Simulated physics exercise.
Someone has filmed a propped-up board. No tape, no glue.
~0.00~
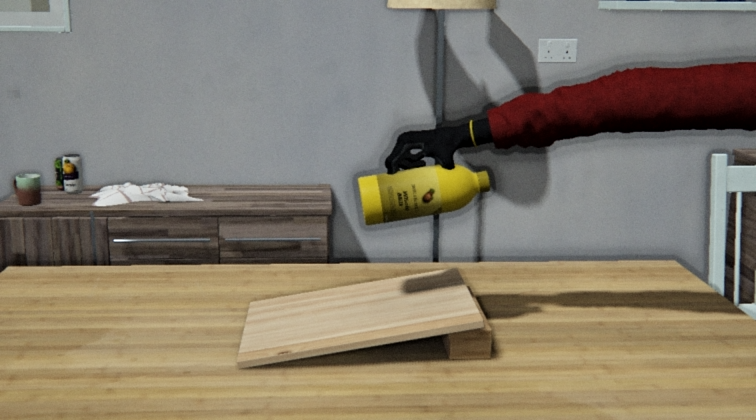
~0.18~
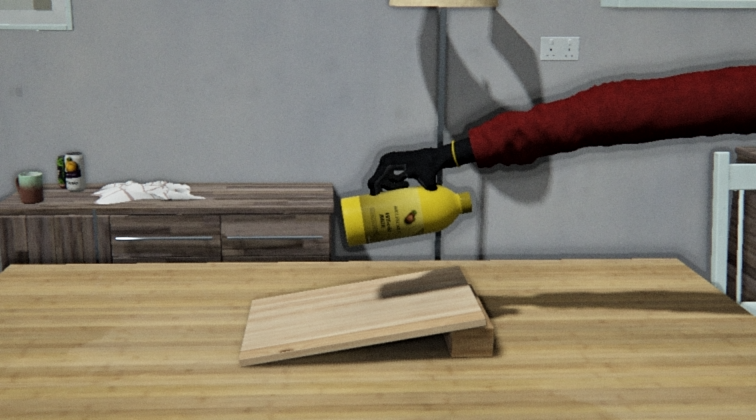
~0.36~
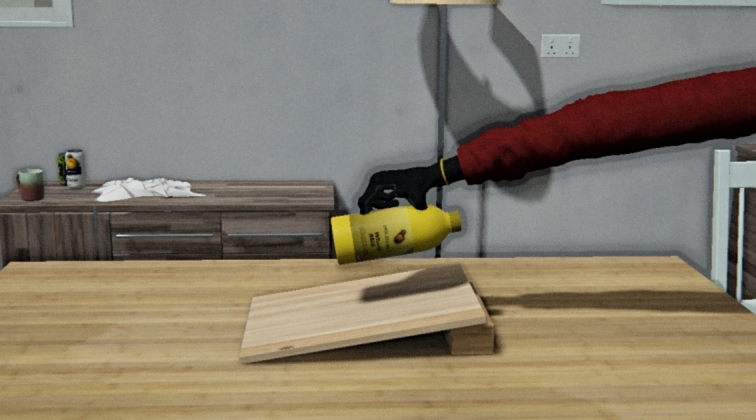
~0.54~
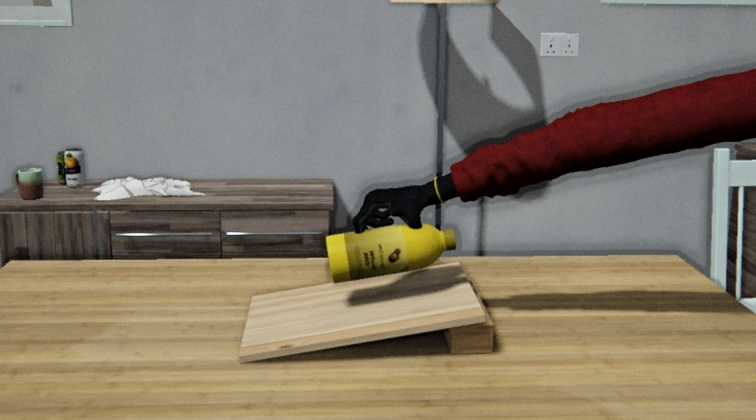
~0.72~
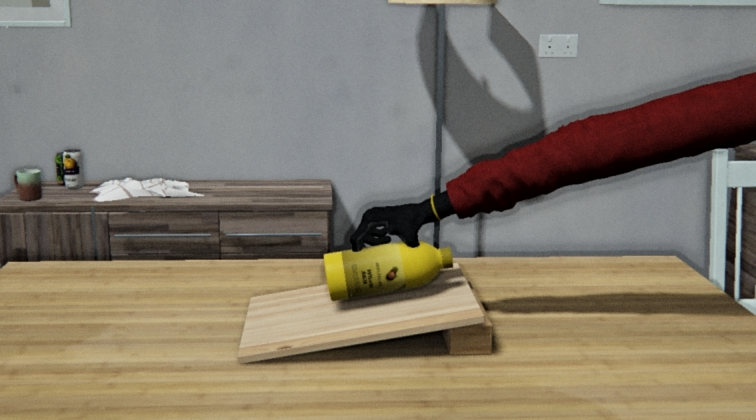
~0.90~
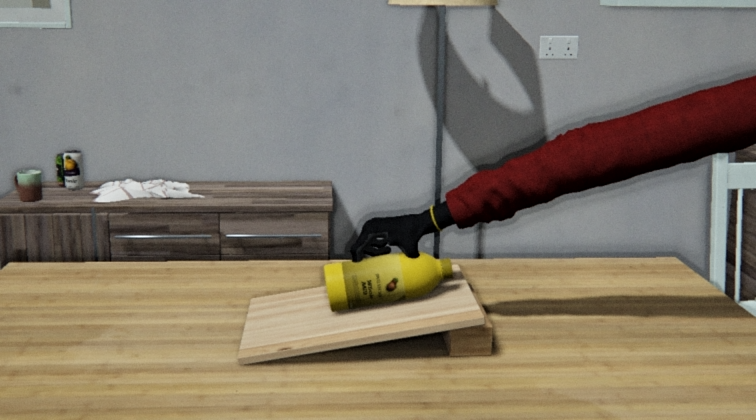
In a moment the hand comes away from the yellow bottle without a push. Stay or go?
It remains at rest.
By 1.10 s, all is still.
By 1.40 s, yellow bottle resting near (389, 279).
When it is over (1.9 s), it is as before. End places, in pixels of the last picture, yellow bottle near (389, 279). The yellow bottle stays where it is put.
